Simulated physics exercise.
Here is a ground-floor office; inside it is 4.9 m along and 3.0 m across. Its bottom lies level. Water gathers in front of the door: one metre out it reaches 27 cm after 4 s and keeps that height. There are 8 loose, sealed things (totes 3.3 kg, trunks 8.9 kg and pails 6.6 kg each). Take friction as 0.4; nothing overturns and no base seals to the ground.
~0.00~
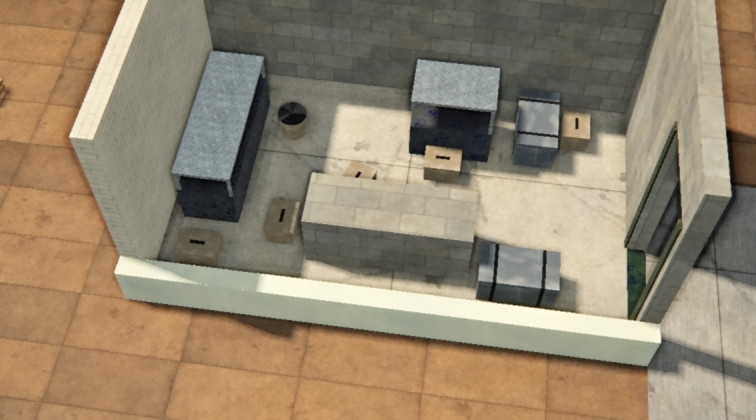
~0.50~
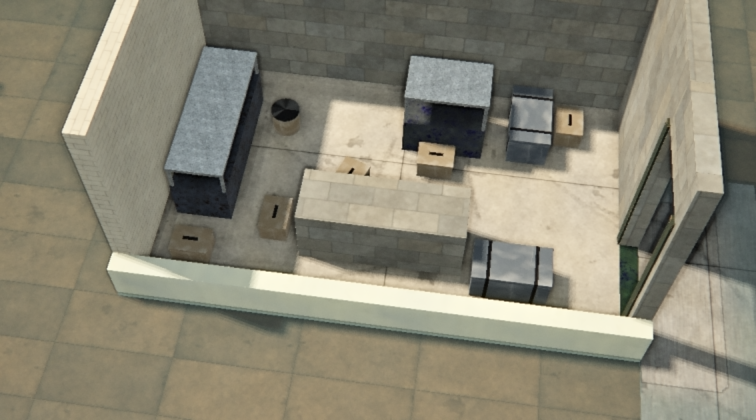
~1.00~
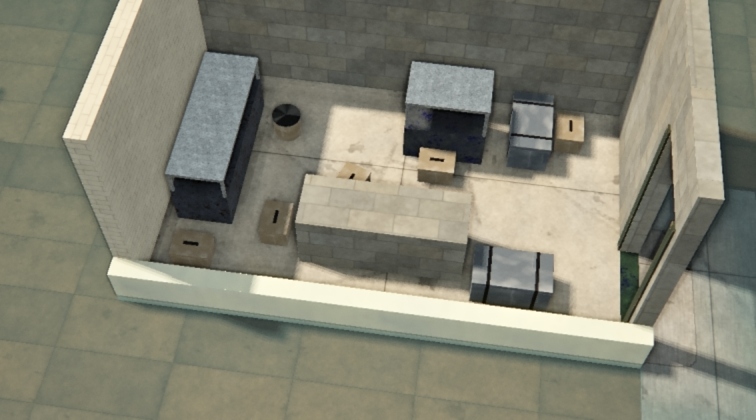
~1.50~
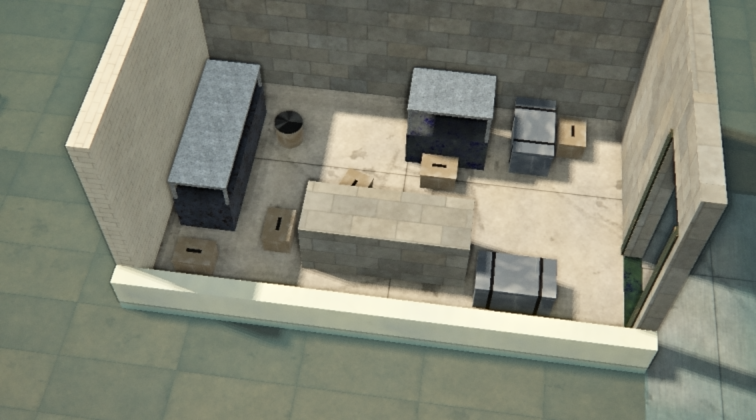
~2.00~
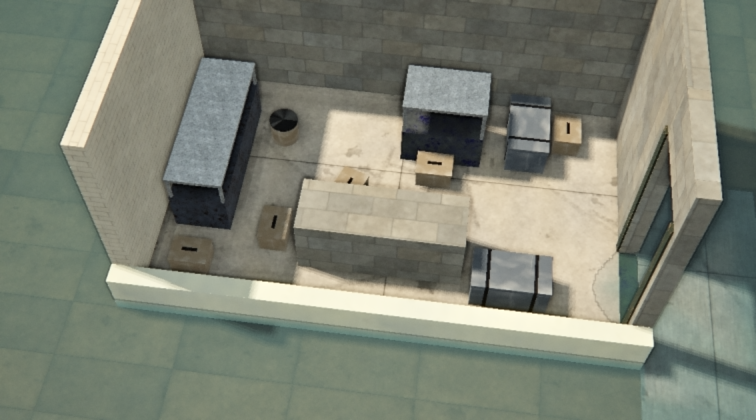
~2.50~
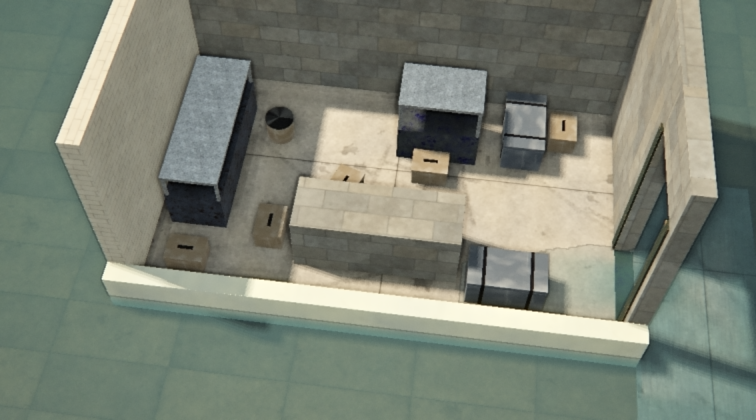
Water spreads over the tiled ground outside a small roofless room, turning the orange-brown paving dull, then murky green. The boxes, bin, counters and strapped trunks inside stay where they are. Lastly, a shallow patch slips through the doorway at right and widens across the pale floor just inside.
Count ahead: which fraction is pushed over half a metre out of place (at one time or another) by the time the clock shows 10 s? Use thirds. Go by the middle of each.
It is two thirds or above.
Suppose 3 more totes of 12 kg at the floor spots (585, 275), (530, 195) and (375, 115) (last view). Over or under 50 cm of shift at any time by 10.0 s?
In turn: Over, less, short of it.
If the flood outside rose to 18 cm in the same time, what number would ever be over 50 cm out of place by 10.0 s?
Then 3.
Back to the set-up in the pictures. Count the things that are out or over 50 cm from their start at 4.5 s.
By then 0.
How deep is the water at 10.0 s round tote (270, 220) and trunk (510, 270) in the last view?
Roughly 14 and 14 cm.
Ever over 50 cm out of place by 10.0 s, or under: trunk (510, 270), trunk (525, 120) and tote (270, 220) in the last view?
In that order: Less, past it, past it.
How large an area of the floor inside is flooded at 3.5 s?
About 3.0 m2.
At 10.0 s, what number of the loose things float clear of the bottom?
I count 8.
After 3.5 s 0 of 8 are over 50 cm from their spots; 0 afloat.
After 4.5 s 0 of 8 are over 50 cm from their spots; 2 afloat.
After 7.0 s 2 of 8 are over 50 cm from their spots; 6 afloat.
After 10.0 s 7 of 8 are over 50 cm from their spots, and 7 have been at some point; 8 afloat.
